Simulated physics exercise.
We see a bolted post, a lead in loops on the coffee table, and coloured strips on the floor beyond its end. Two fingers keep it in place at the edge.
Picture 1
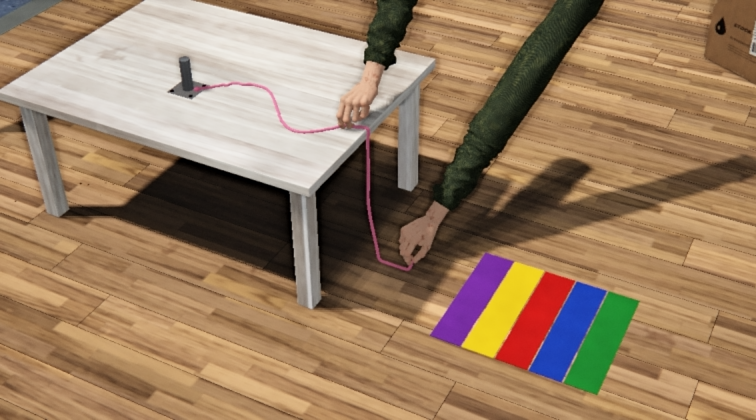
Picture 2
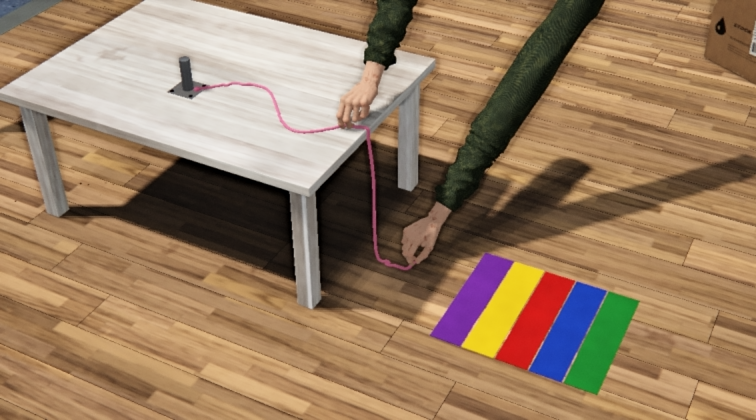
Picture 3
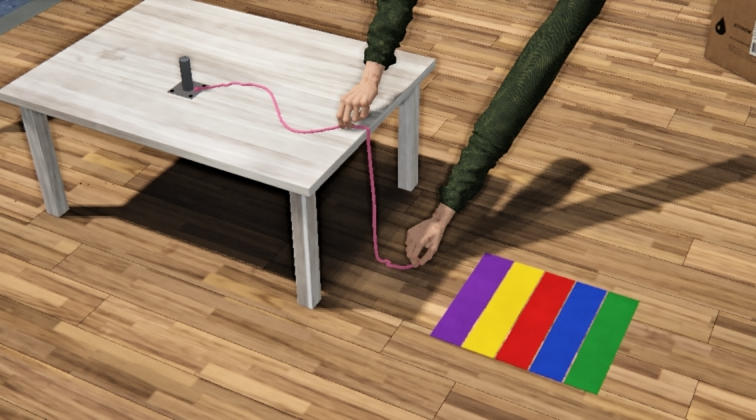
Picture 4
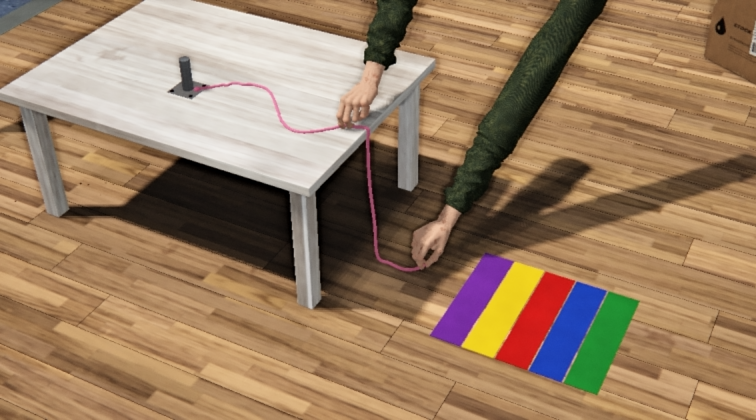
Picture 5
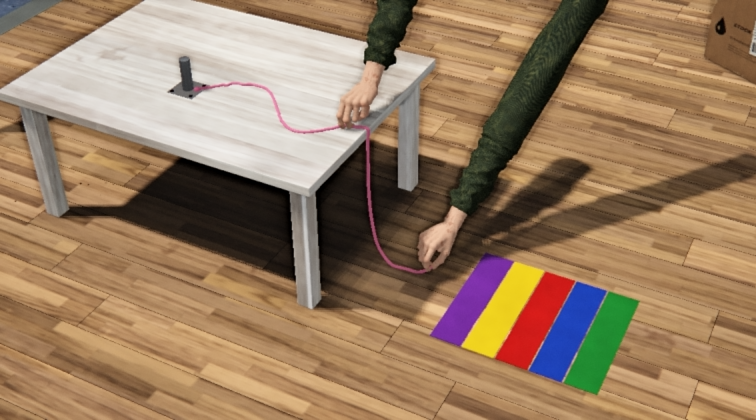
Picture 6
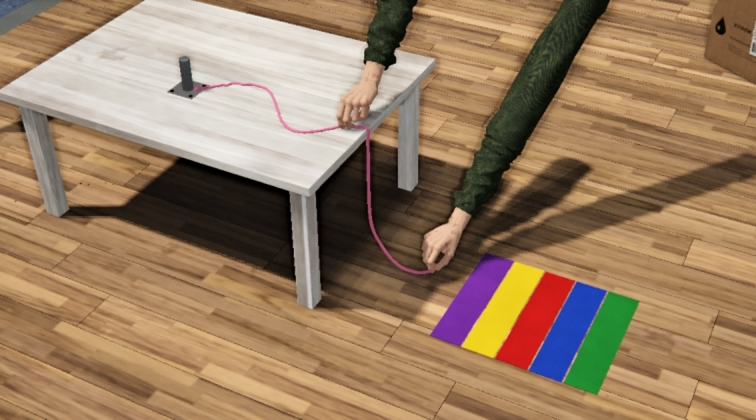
A hand slowly drawing the end of a pink cord slightly right near the floor while another holds it at the table edge.
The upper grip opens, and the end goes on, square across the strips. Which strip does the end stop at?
The blue one.
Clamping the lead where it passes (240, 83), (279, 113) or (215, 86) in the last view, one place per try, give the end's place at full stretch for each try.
Roughly (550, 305), (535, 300) and (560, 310), in that order.
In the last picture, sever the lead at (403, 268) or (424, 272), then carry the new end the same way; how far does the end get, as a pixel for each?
It would end up close to (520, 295), then close to (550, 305).
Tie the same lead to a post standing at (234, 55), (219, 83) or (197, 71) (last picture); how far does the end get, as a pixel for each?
First try about (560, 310), second about (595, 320), third about (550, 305).
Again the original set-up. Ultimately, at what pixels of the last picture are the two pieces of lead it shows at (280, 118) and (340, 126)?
About (317, 119), and the other about (383, 148).
Early on, end near (504, 292); over yellow.
Midway, end near (545, 305); over red.
At the end of the slack, end near (570, 313); over blue. It halts on the blue strip.
